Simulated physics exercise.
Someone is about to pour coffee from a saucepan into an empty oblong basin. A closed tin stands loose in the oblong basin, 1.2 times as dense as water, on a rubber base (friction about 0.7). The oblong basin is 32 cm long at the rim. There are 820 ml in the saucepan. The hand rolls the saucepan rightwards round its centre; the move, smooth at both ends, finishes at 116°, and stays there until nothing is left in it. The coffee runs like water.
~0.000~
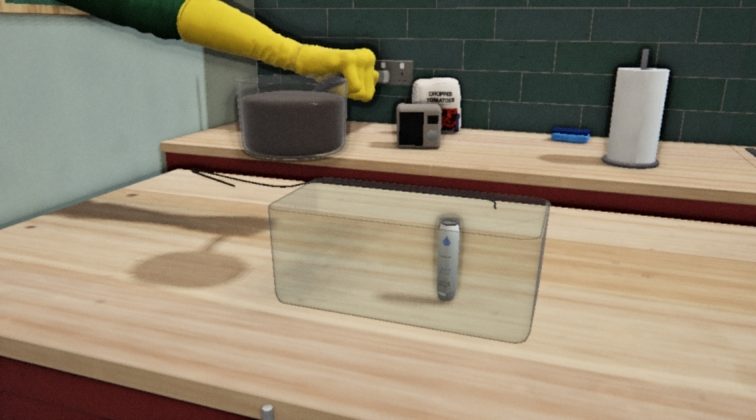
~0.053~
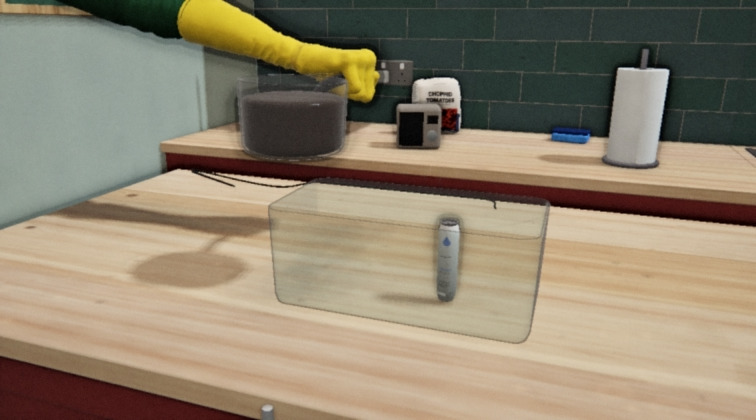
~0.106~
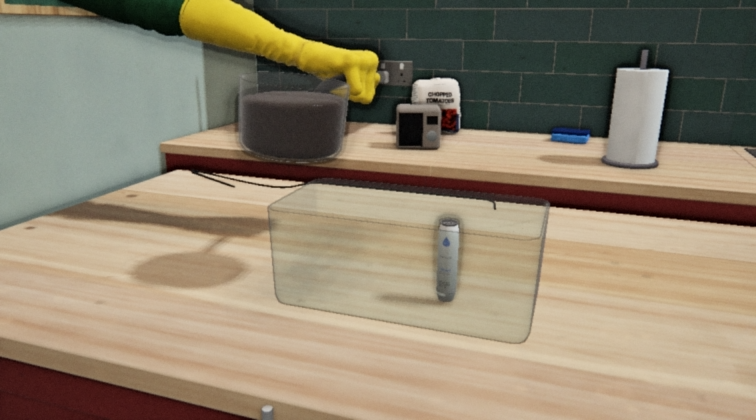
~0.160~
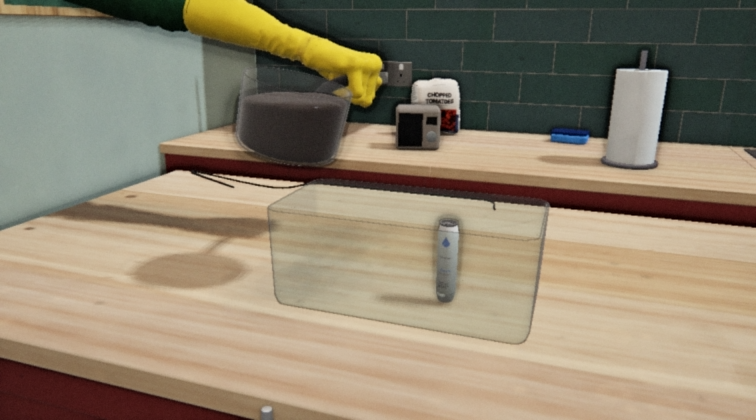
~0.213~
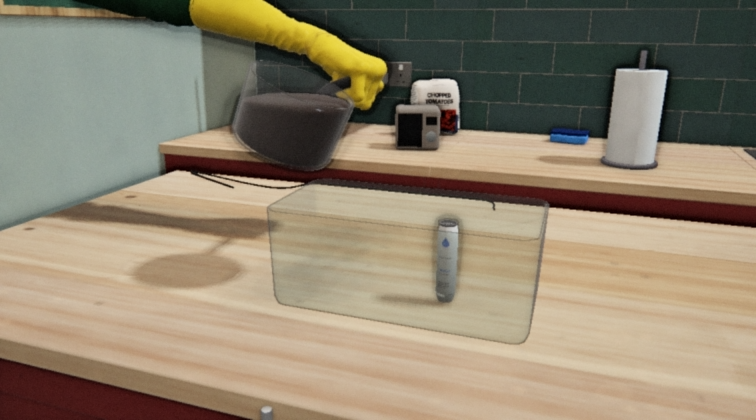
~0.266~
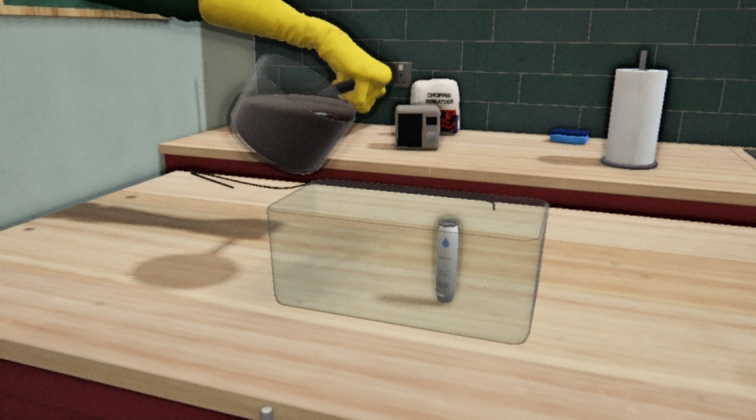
To begin with, a yellow-gloved hand holds a clear saucepan of dark liquid level, behind a see-through oblong basin with a closed tin standing inside. The hand then rolls the saucepan rightwards, slowly at first and then further, until it leans steeply with the liquid at its lowered right rim.
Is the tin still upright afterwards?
The tin keeps standing.
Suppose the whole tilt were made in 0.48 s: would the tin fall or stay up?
Then it topples.
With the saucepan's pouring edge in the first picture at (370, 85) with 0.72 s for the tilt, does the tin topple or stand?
Then it topples.
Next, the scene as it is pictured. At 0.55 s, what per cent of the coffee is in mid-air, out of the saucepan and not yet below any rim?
Near 28 in a hundred.
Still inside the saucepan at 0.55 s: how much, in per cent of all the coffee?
Near 32 in a hundred.
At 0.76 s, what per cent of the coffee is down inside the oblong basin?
Near 92 in a hundred.
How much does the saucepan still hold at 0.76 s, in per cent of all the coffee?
Some 4 per cent.
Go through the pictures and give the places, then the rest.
In the first frame, it leans 0°; its right rim is at (342, 83); the coffee meets the walls at (250, 95) and (342, 100); the oblong basin's rim runs from (294, 193) to (546, 220); the tin's top is at (449, 225).
In the second frame, it leans 2°; its right rim is at (343, 85); the coffee meets the walls at (251, 95) and (342, 100).
In the third frame, it leans 6°; its right rim is at (344, 90); the coffee meets the walls at (252, 95) and (343, 102).
In the fourth frame, it leans 14°; its right rim is at (347, 99); the coffee meets the walls at (252, 96) and (345, 104).
In the fifth frame, it leans 23°; its right rim is at (349, 110); the coffee meets the walls at (249, 100) and (349, 106).
In the sixth frame, it leans 35°; its right rim is at (349, 123); the coffee meets the walls at (248, 100) and (351, 116); 2 per cent is over the edge.
Then, 0.55 s in, the tilt is 101° and 32 per cent is still to pour; the tin stands where it began.
Then, 0.76 s in, the tilt is 116° and 4 per cent is still to pour; the tin stands where it began.
Then, 0.98 s in, the tilt is 116° and 0 per cent is still to pour; the tin stands where it began.
Then, 1.22 s in, the tilt is 116° and 0 per cent is still to pour; the tin stands where it began.
Finally, the tin stands where it began.
